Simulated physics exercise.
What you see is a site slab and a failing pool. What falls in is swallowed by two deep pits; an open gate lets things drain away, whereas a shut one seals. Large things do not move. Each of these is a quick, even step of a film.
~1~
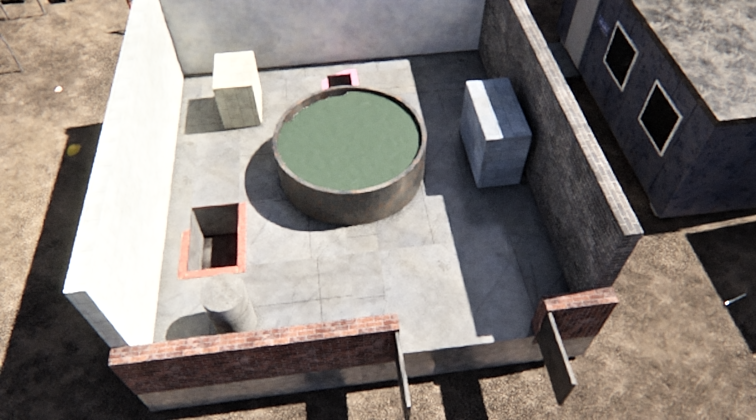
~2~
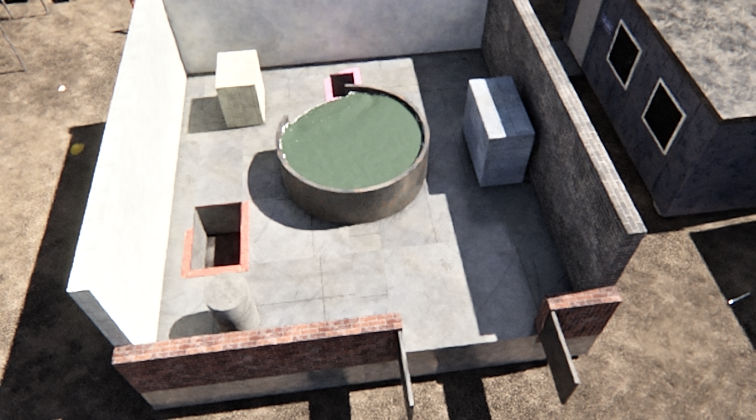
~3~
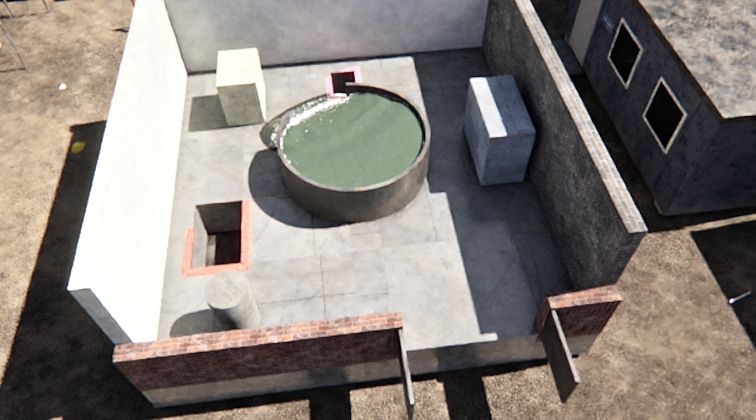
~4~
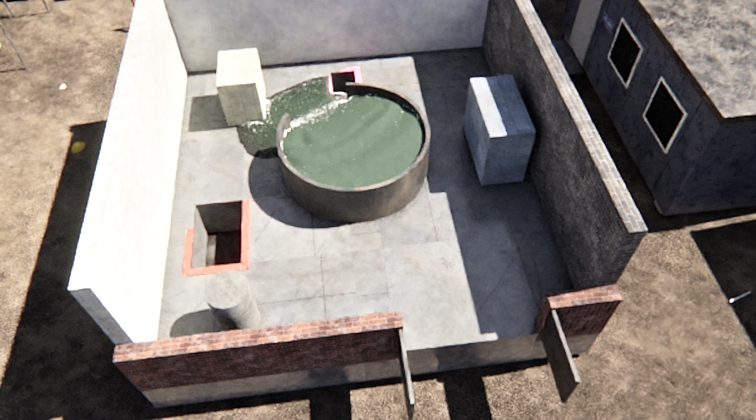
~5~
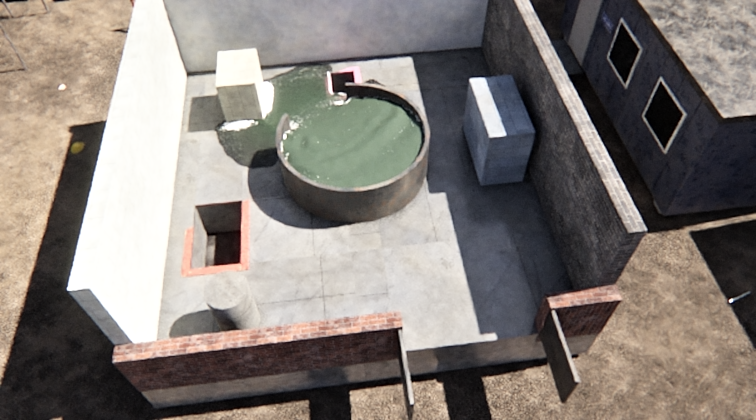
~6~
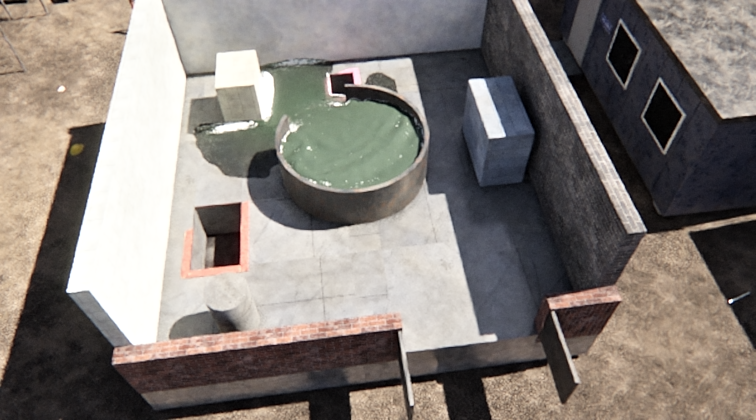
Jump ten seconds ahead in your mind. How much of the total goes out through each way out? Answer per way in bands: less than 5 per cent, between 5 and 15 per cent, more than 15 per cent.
Going out through each: The gate, less than 5 per cent; the red pit, more than 15 per cent; the pink pit, more than 15 per cent.
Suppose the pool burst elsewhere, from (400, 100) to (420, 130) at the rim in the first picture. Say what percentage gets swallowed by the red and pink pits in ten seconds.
Red about 4 %, pink about 15 %.
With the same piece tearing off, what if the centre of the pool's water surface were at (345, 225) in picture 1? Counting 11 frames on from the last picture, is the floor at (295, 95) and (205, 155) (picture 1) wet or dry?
Result, points in order: Inundated; inundated.
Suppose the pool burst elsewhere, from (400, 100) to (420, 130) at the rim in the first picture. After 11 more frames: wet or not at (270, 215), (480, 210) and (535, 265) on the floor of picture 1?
Listed in order, they come out without a puddle, sitting in a pool and sitting in a pool.
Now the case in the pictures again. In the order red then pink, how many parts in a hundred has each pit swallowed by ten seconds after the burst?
I reckon close to 22 % and close to 28 % respectively.
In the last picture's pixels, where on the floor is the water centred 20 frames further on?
Somewhere near (313, 135).
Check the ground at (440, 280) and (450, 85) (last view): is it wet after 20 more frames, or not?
First spot spared; second spot swamped.
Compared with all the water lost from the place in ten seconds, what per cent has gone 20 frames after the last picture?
I'd put it at 30 per cent.
A moment on, water covers 20 % of the floor; the gate 0 %, the red pit 0 %, the pink pit 3 %.
Next, water covers 30 % of the floor; the gate 0 %, the red pit 0 %, the pink pit 7 %.
Then, water covers 45 % of the floor; the gate 0 %, the red pit 3 %, the pink pit 13 %.
Later, water covers 70 % of the floor; the gate 0 %, the red pit 12 %, the pink pit 20 %.
In the end, water covers 95 % of the floor; the gate 1 %, the red pit 21 %, the pink pit 28 %.
